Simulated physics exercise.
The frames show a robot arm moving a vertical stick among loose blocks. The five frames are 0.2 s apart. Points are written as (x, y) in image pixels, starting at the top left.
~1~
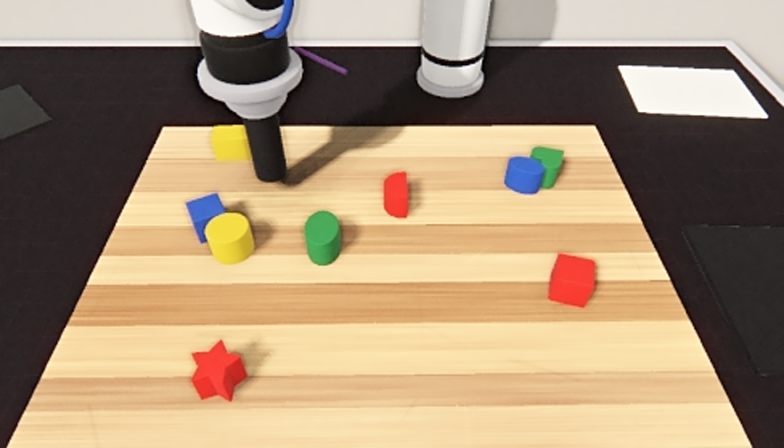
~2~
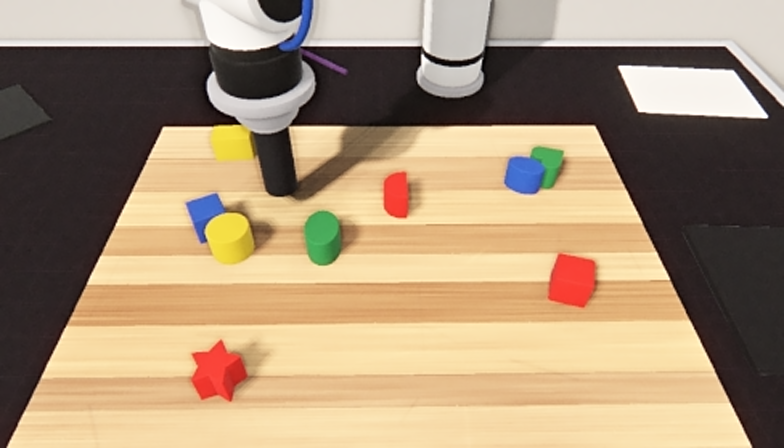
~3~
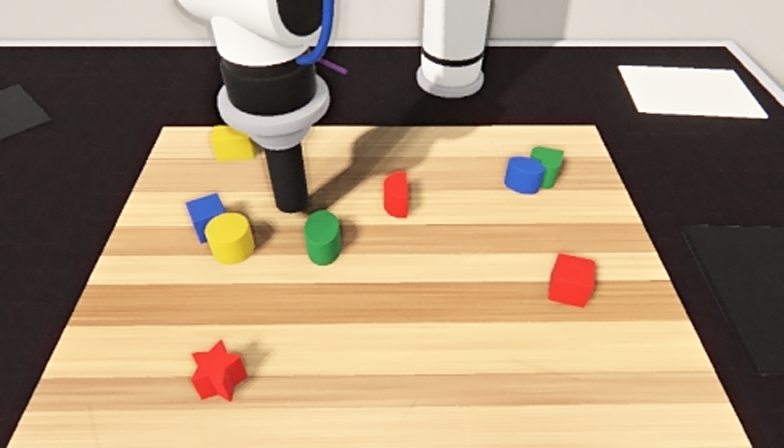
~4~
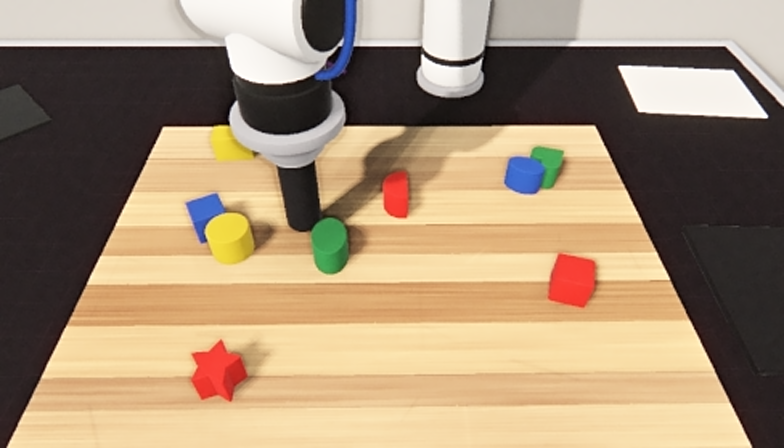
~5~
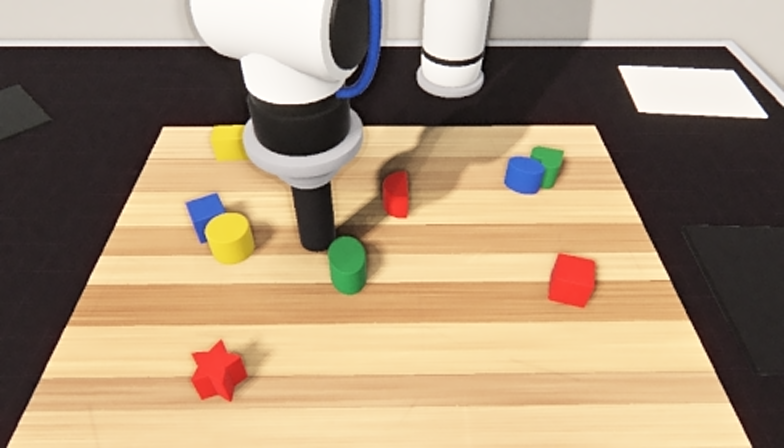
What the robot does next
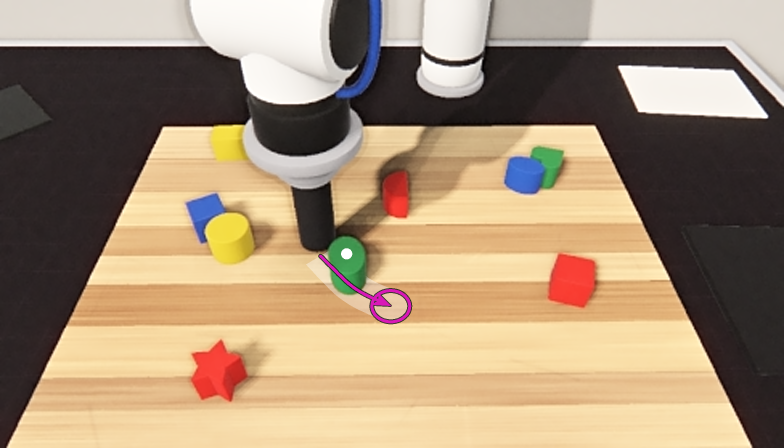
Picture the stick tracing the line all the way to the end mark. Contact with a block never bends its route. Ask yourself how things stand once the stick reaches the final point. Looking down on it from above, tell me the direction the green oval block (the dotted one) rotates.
Twists clockwise.
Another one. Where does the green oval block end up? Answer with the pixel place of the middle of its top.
The centre of its top face lies at (417, 313).
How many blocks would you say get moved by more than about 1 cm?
The number of blocks that move over 1 cm is one.
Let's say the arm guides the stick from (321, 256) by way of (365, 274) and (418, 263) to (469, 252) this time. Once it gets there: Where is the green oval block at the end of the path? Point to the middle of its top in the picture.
Final place: (389, 281).
The line goes from (321, 256) through (349, 284) to (391, 306); the dot is on the green oval block.
What follows on the original path. One third of the way, stick (338, 259); green oval block (369, 275).
Two thirds of the way, stick (362, 277); green oval block (393, 295).
At the end, stick (391, 290); green oval block (417, 313), turned 25° clockwise.
